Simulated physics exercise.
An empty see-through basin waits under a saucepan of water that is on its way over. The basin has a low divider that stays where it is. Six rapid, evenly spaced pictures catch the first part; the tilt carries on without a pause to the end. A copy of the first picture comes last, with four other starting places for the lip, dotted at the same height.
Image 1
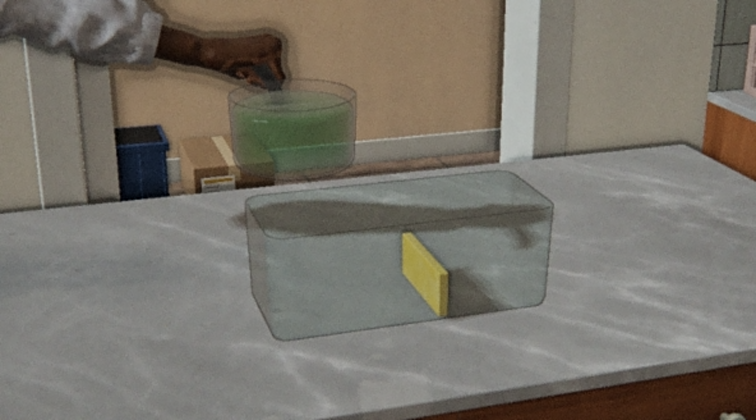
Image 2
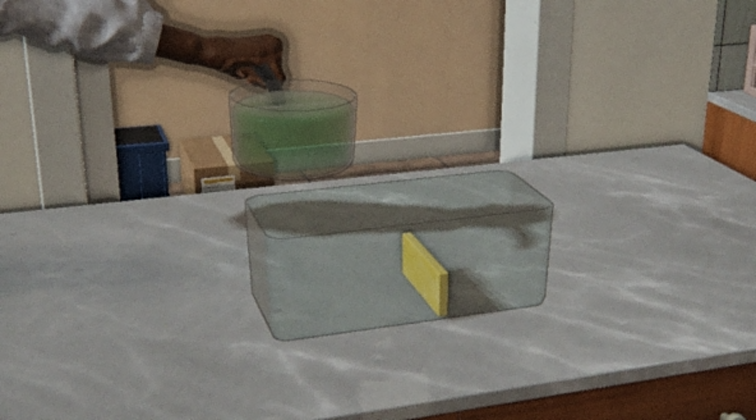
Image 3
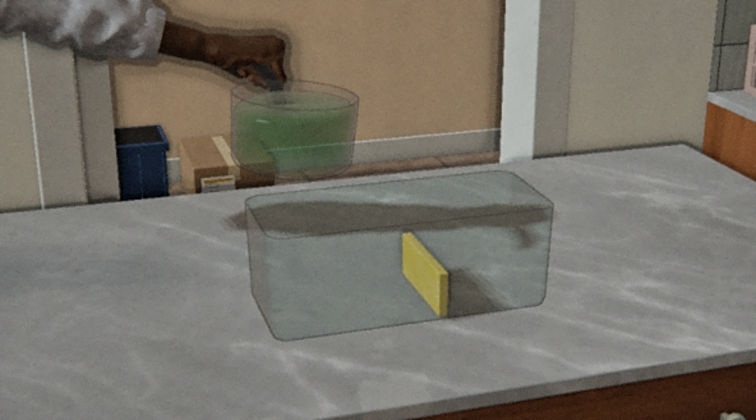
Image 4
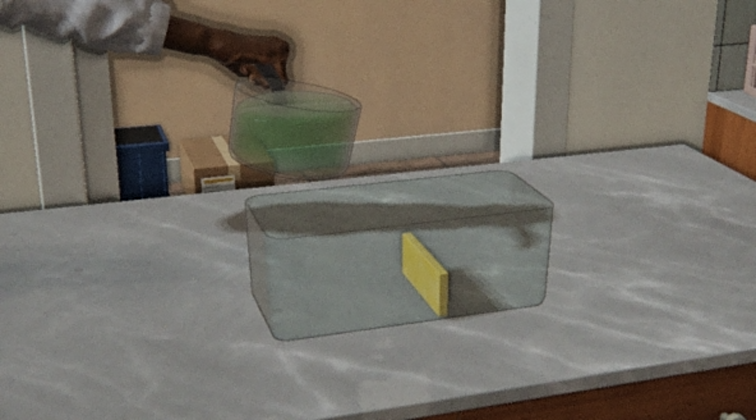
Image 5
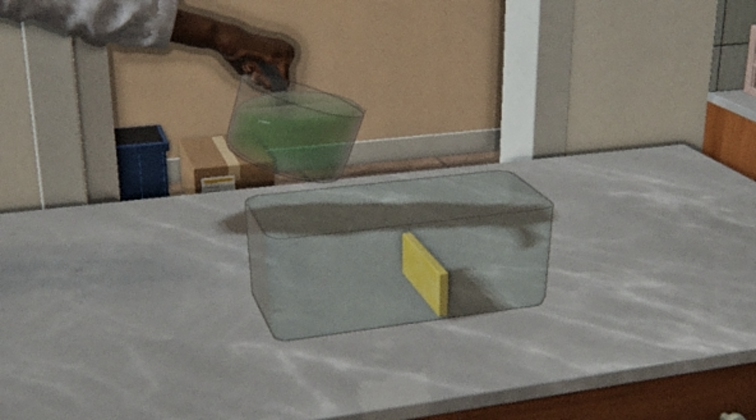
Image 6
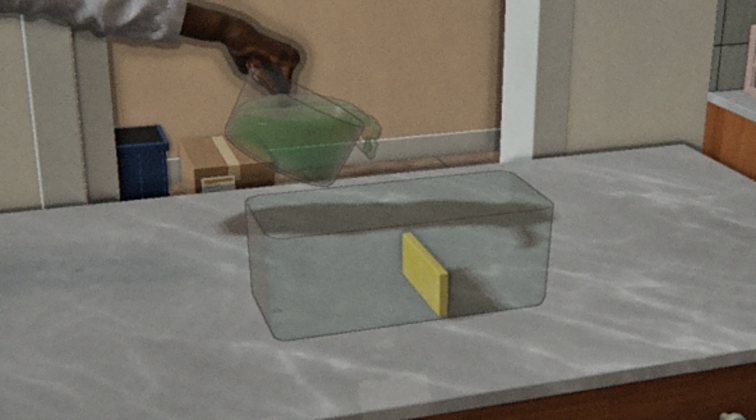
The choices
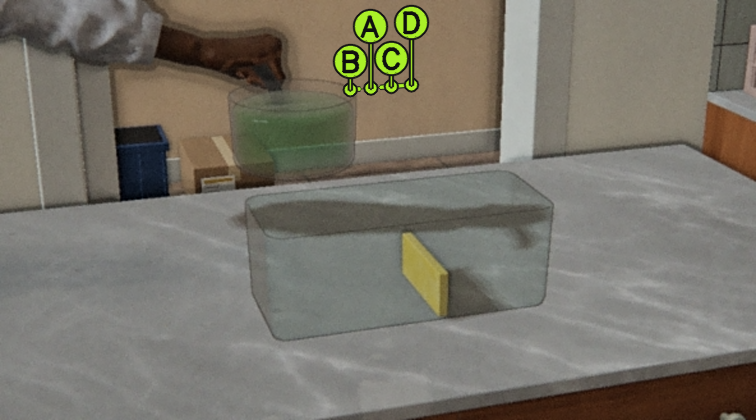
A hand tilting a clear container of green liquid rightward above a see-through basin with a yellow divider, liquid slipping over the lip.
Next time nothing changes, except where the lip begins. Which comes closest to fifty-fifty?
The best dot is A.
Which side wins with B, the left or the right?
The left one.
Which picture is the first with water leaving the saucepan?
In picture 5.
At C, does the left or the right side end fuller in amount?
The right one.
On the marked copy, A at (370, 88); B at (350, 89); C at (391, 86); D at (411, 84).
With A, about 47 % ends left of the wall and 53 % right of it.
With B, about 79 % ends left of the wall and 20 % right of it.
With C, about 26 % ends left of the wall and 73 % right of it.
With D, about 10 % ends left of the wall and 90 % right of it.
